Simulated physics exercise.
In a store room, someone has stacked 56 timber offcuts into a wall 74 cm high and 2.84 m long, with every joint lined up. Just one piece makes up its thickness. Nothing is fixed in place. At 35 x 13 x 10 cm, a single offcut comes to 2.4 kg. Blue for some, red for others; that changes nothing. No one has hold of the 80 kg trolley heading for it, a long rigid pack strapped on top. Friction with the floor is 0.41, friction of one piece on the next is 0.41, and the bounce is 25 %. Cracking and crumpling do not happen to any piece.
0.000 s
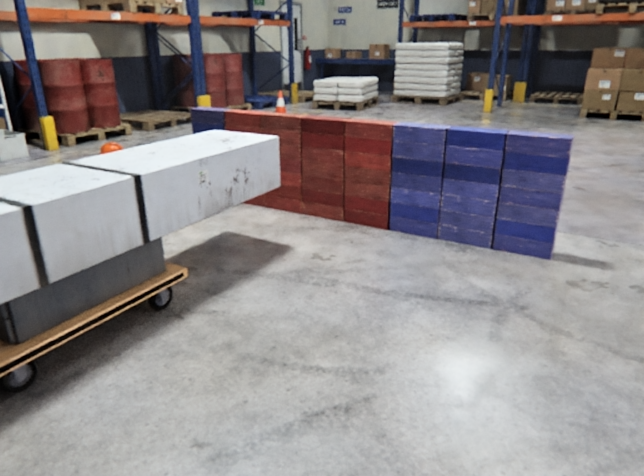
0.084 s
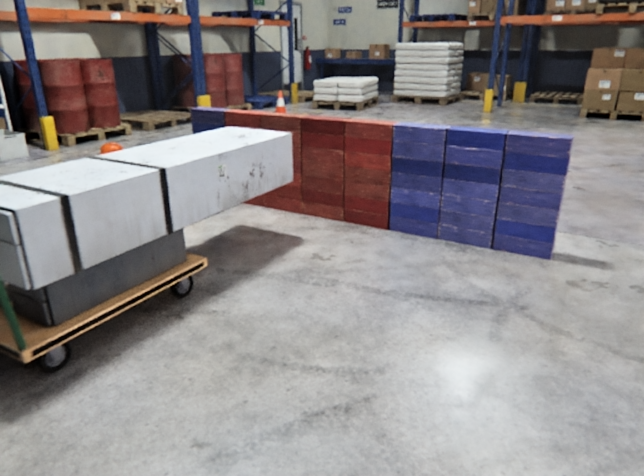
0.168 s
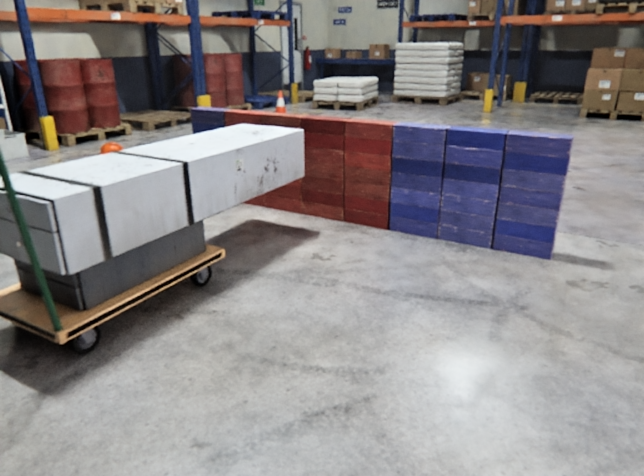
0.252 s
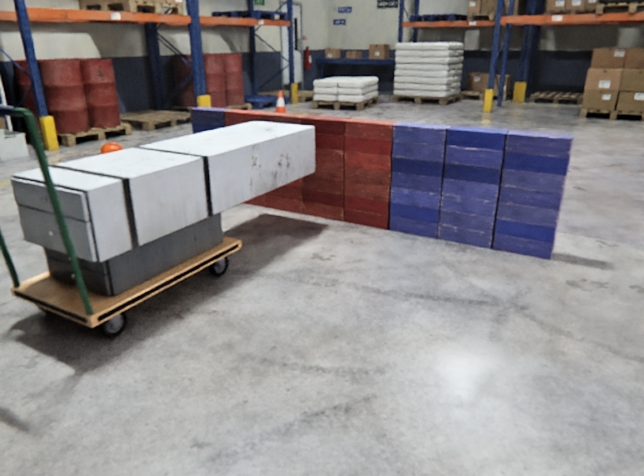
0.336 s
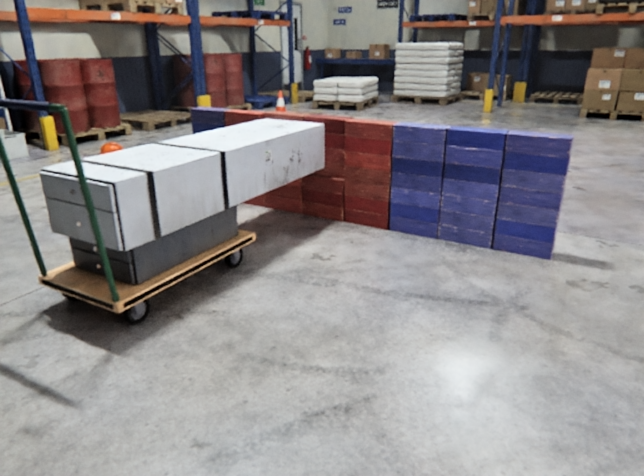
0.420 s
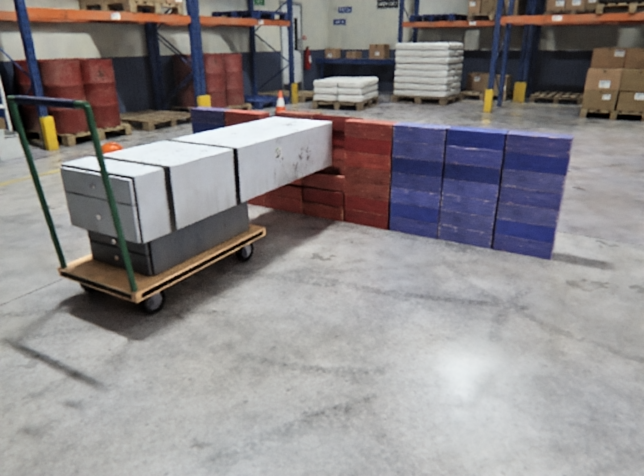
A loaded trolley rolls away across the floor and its boxes push into red blocks.
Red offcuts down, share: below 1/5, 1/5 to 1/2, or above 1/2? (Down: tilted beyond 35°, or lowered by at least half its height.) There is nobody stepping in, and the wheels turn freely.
My guess is the fallen part will be a fifth up to half of them.
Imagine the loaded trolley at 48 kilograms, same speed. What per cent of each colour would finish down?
You'd get blue 0 and red 60 percent.
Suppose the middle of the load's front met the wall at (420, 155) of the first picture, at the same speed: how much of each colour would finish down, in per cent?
The blue ones would be 40 per cent down and the red ones 10 per cent.
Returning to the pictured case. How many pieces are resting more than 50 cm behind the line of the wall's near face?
Around 12 of them.
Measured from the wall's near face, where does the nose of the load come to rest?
Looks like around 140 cm beyond, give or take.
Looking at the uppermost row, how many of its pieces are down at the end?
The number comes to 2.
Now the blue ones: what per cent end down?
Blue: 0 per cent.
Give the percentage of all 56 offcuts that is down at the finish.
20 per cent.
After 0.52 s, load 26 cm past the wall's line, still rolling; 8 of the 28 red offcuts down (8 of 56 in all colours); top red offcut unmoved.
After 0.76 s, load 55 cm past the wall's line, still rolling; 8 of the 28 red offcuts down (8 of 56 in all colours); top red offcut unmoved.
After 1.26 s, load 1.08 m past the wall's line, still rolling; 8 of the 28 red offcuts down (8 of 56 in all colours); top red offcut unmoved.
After 1.66 s, load 1.33 m past the wall's line, still rolling; 10 of the 28 red offcuts down (10 of 56 in all colours); top red offcut unmoved.
In the end (2.3 s), load 1.41 m past the wall's line, stopped; 10 of the 28 red offcuts down (10 of 56 in all colours); top red offcut unmoved; top blue offcut unmoved. That is 36 per cent. From the last view, middles, top red offcut near (372, 129), top blue offcut near (422, 134).
